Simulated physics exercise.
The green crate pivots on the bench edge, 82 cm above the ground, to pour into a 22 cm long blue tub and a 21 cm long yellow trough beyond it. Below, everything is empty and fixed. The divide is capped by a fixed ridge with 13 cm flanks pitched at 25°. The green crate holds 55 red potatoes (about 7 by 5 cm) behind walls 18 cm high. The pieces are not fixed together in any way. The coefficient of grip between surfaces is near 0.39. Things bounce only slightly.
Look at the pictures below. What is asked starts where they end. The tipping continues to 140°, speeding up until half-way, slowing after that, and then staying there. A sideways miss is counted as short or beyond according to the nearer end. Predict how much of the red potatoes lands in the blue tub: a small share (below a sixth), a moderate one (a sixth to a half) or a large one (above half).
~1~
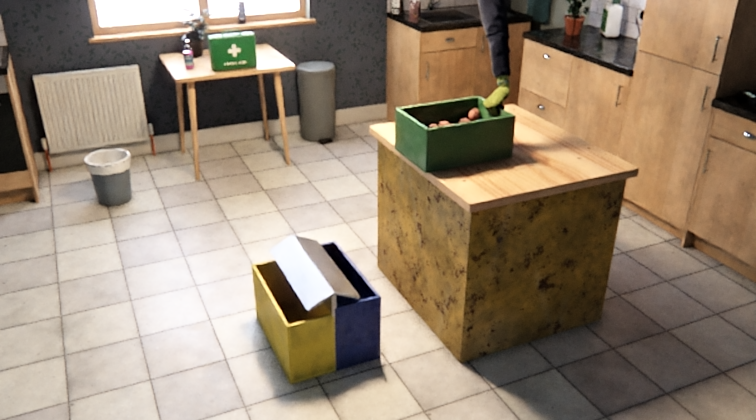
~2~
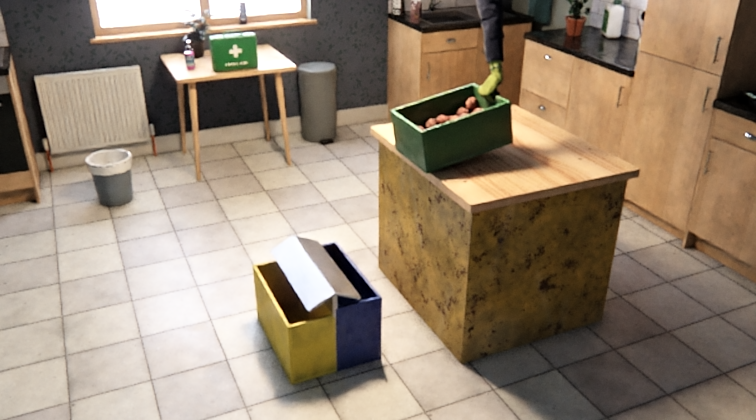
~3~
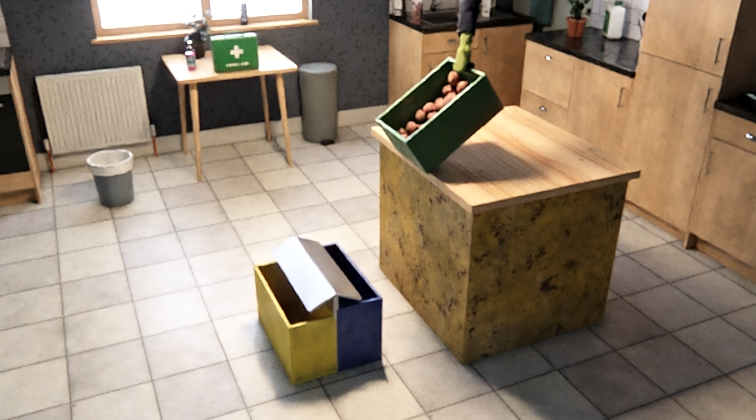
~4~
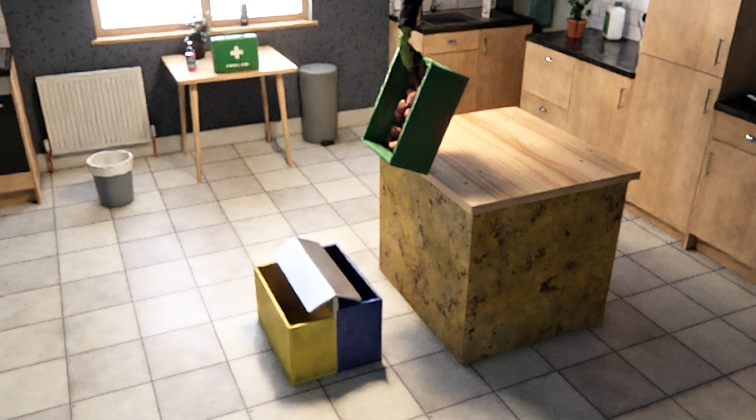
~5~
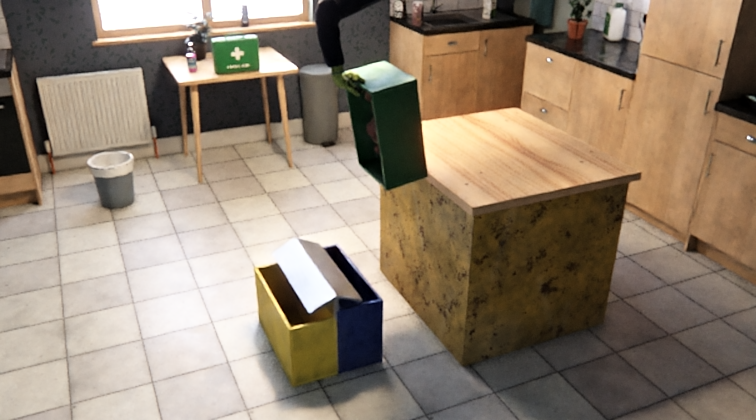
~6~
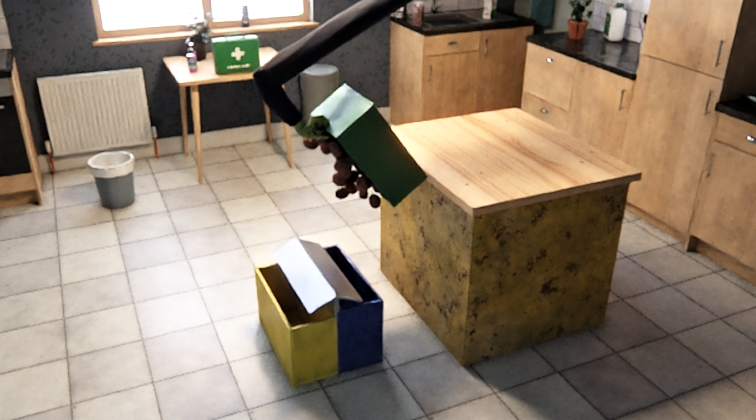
A moderate share.
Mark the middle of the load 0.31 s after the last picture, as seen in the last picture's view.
Centre: About (325, 273).
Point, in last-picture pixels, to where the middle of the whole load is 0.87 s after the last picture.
(328, 330).
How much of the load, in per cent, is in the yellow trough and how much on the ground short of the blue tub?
Estimate: 5 % then 20 %.
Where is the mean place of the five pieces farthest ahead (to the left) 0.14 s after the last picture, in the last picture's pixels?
They're centred near (273, 238).
Then, 0.14 s after the last picture, tilt 140°; 5 still in the green crate, 1 in the blue tub and 49 in the air.
Then, 0.31 s after the last picture, tilt 140°; 9 in the blue tub, 2 in the yellow trough, 10 on the ground beyond the yellow trough and 34 in the air.
Then, 0.56 s after the last picture, tilt 140°; 17 in the blue tub, 2 in the yellow trough, 5 on the ground short of the blue tub, 20 on the ground beyond the yellow trough and 11 in the air.
Final count (0.87 s after the last picture), 20 in the blue tub, 2 in the yellow trough, 10 on the ground short of the blue tub and 23 on the ground beyond the yellow trough. Asked share, 20 of 55, 36 per cent.
